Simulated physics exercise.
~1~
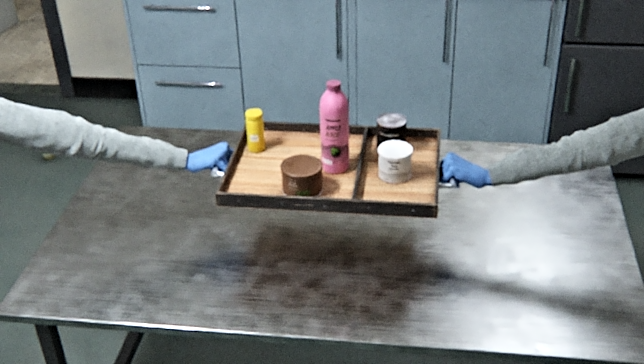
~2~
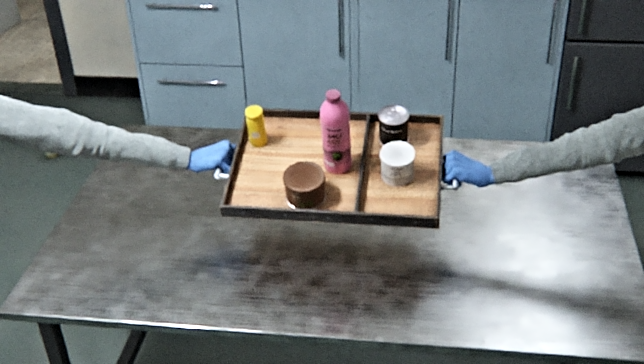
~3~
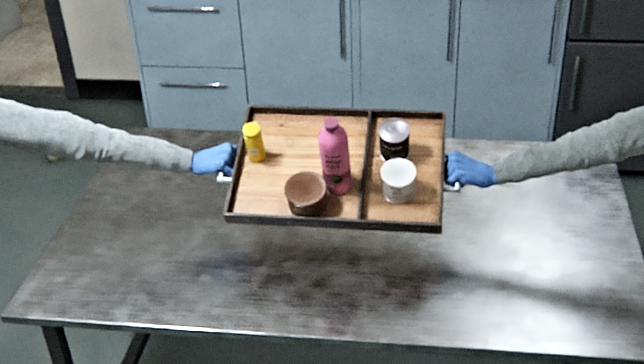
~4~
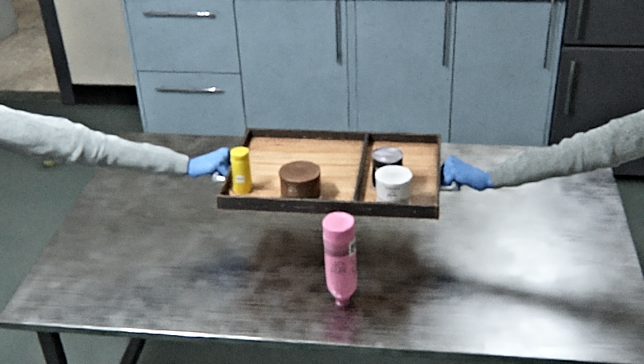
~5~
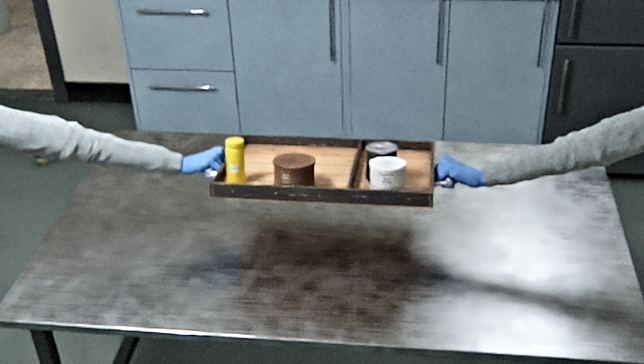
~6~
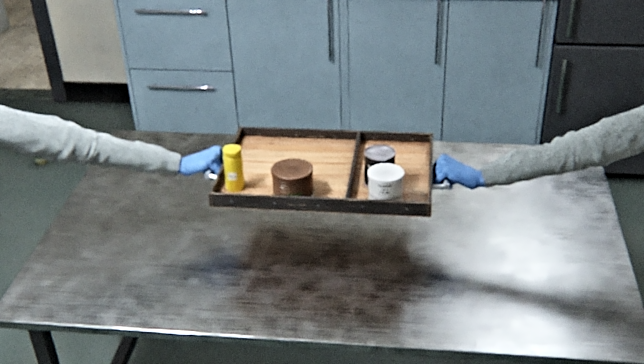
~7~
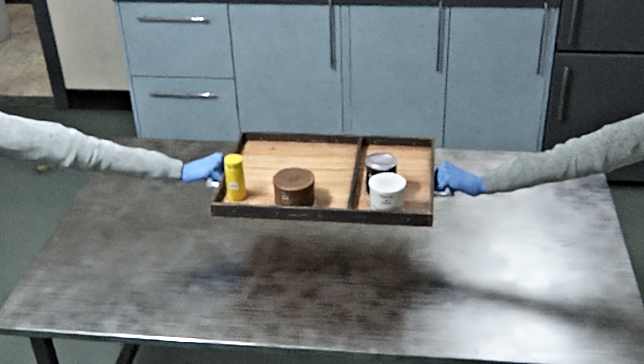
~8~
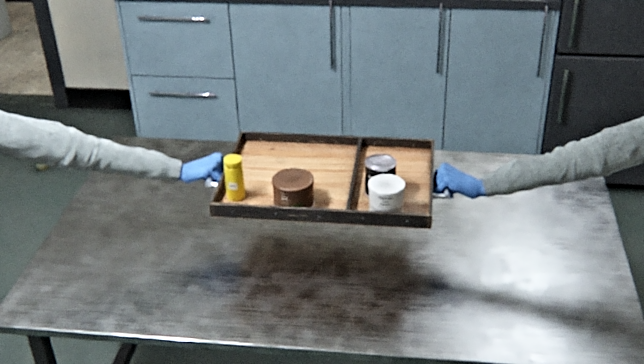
To begin with, two blue-gloved hands hold a wooden tray with a dark rim and a cross bar above a metal table, carrying a pink bottle, a yellow shaker, a brown tub, a black tin and a white tin. The near edge dips, and the bottle and shaker lean. The bottle then goes over the near rim and drops upside down toward the table, while the shaker ends up nearer the front left. The tray tips back the other way, with the bottle gone from view. Finally it levels, with the shaker upright, the tub about where it began and the two tins close together.
